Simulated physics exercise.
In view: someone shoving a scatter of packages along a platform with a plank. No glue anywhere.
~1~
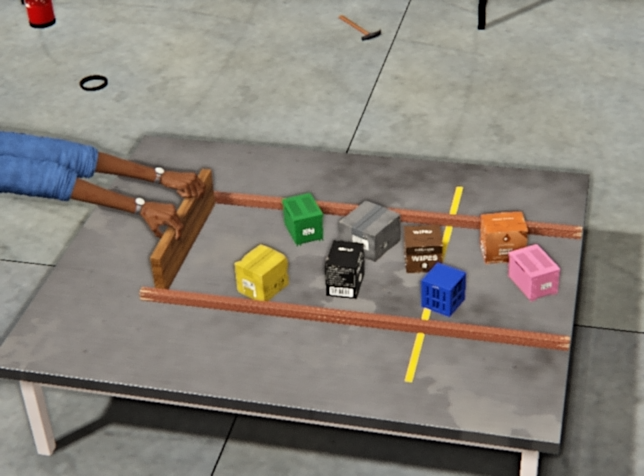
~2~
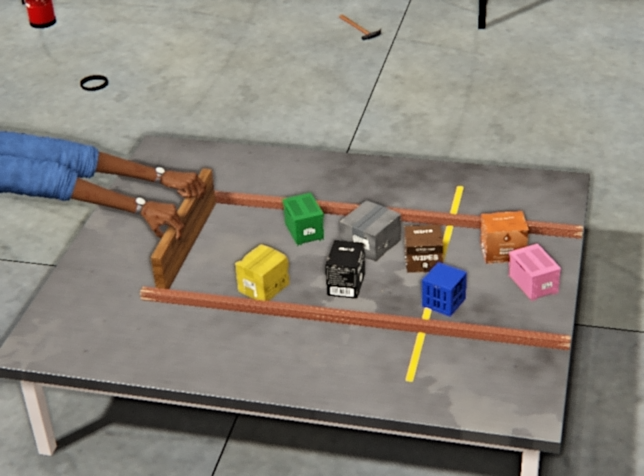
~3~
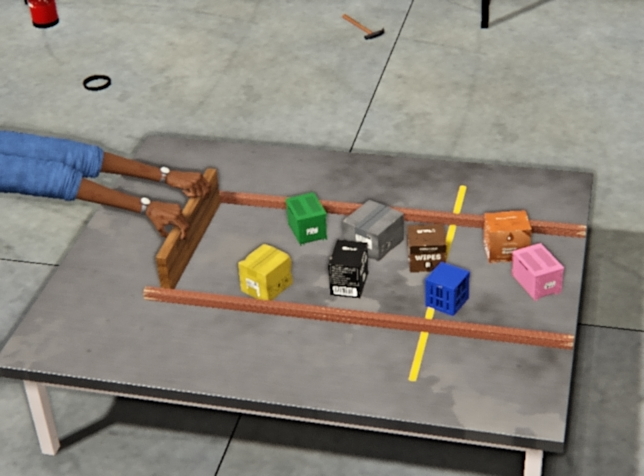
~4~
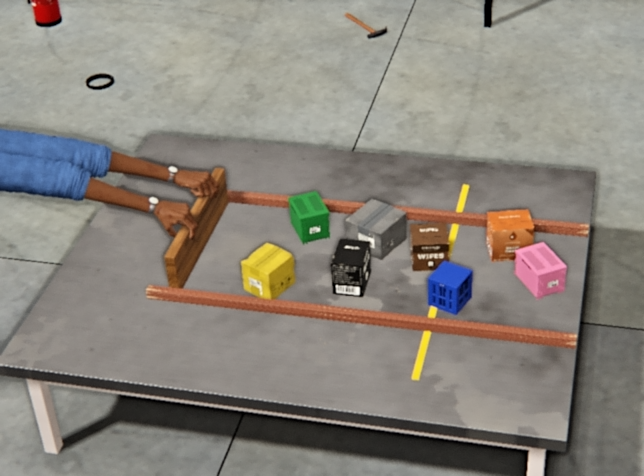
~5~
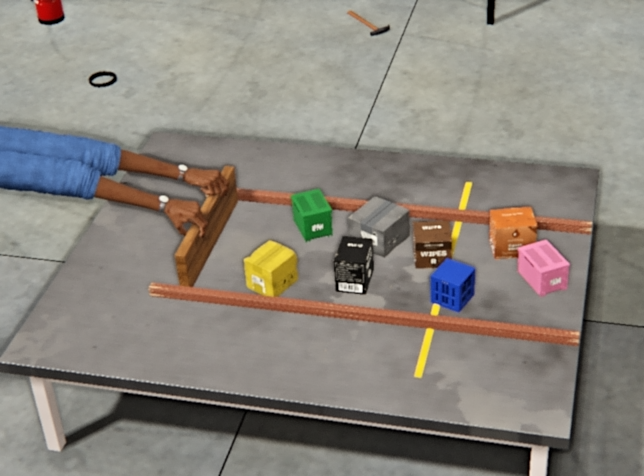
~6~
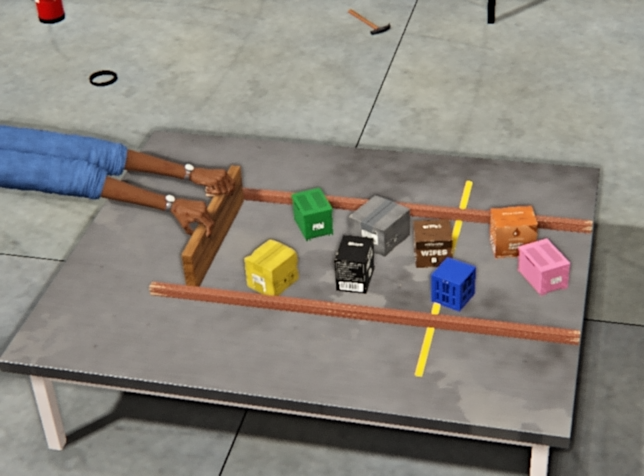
Two hands slide a wooden plank slightly right across a table toward scattered, nearly still colored boxes.
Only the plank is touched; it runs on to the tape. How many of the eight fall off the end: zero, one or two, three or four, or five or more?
The number that fall off is zero.
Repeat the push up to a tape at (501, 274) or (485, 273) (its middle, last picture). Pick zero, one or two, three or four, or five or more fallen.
The falls would be three to four; either one or two.
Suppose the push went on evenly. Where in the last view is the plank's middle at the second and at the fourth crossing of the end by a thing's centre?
At (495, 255) for the second, at (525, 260) for the fourth.
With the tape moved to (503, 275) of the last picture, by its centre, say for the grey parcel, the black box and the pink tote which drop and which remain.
The grey parcel stays on, the black box is kept, the pink tote tumbles off.
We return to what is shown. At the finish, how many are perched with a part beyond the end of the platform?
Overhanging: 1.
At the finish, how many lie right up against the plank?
In contact: 2.
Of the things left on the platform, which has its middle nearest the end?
The pink tote ends nearest.
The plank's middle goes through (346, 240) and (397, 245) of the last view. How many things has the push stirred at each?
First 5, then 7.
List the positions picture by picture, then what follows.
The first frame shows pink tote (533, 273); orange box (503, 238); blue crate (444, 290); plank (185, 229); tape (437, 274).
The second frame shows orange box (504, 237); yellow parcel (263, 274).
The third frame shows blue crate (447, 289); plank (190, 229).
The fourth frame shows pink tote (540, 271); green tote (309, 218).
The fifth frame shows orange box (513, 233); brown box (432, 244).
The sixth frame shows pink tote (544, 267); orange box (513, 232); blue crate (454, 284); plank (215, 226); tape (447, 269).
A little later, none off yet; pink tote at rest near (544, 267); orange box at rest near (513, 232); blue crate at rest near (454, 284).
When it is over, the number that fall off is zero.
